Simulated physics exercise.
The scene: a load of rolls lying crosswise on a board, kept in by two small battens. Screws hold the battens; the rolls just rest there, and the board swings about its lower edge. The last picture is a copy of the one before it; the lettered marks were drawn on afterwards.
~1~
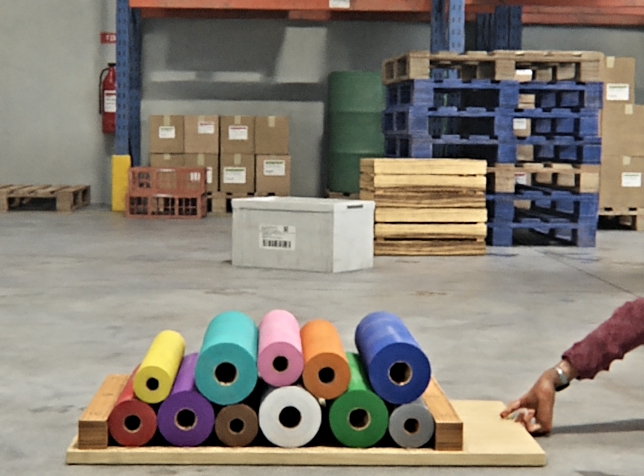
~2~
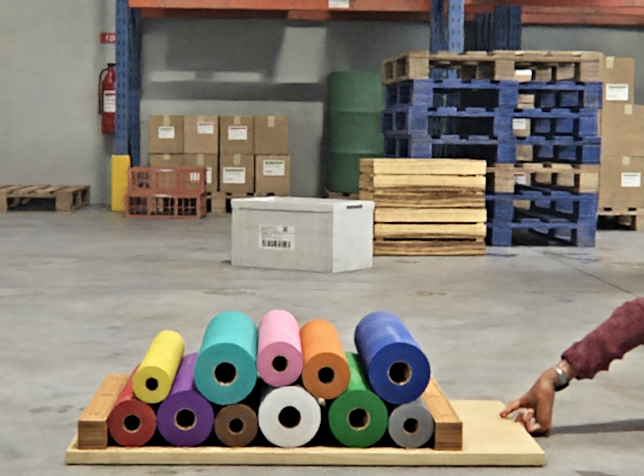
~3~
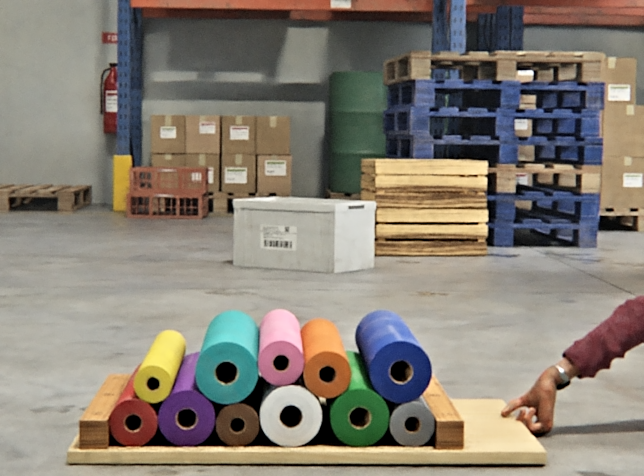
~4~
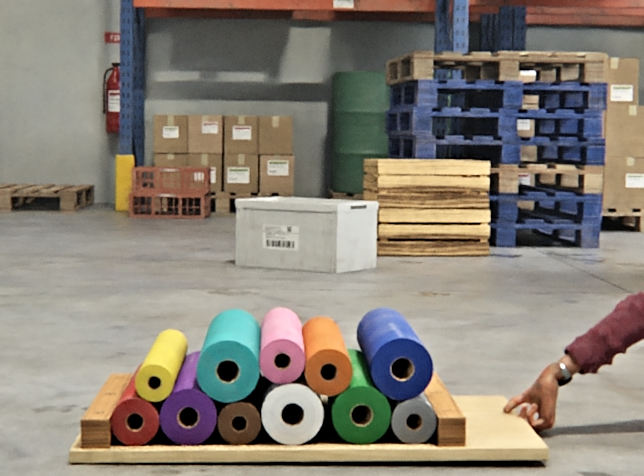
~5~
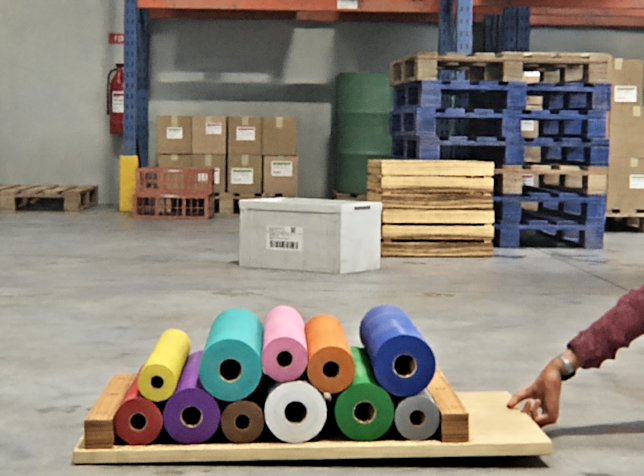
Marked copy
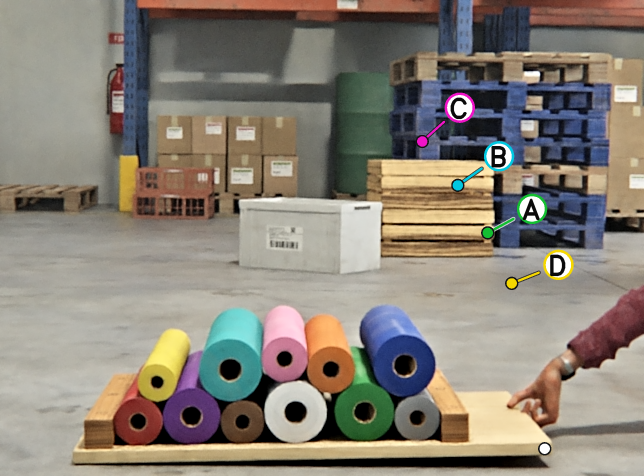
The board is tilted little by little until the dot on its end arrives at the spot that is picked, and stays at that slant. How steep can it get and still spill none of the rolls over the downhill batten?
The highest mark that will do is D.
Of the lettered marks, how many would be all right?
The number is one.
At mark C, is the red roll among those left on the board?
Yes, with C.
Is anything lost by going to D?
At D: No.
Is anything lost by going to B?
Yes, at B.
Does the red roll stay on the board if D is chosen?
Yes, with D.
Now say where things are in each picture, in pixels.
In the first picture, brown roll (237, 426); white roll (290, 417); green roll (359, 419).
In the second picture, green roll (359, 418); grey roll (411, 426).
In the third picture, board (305, 415); green roll (360, 417); grey roll (413, 424); red roll (133, 422).
In the fourth picture, board (307, 413); red roll (135, 422); purple roll (188, 417).
In the fifth picture, board (310, 411); red roll (138, 422); purple roll (191, 416).
On the copy, A at (488, 233); B at (458, 185); C at (422, 142); D at (512, 283); the white dot at (545, 449).
On D. First, board at 15°.
Then, board at 22°.
Finally, board at 22°, none over the low batten.
By contrast, A three over the low batten (yellow, turquoise, pink); B four over the low batten (yellow, turquoise, orange, pink); C five over the low batten.
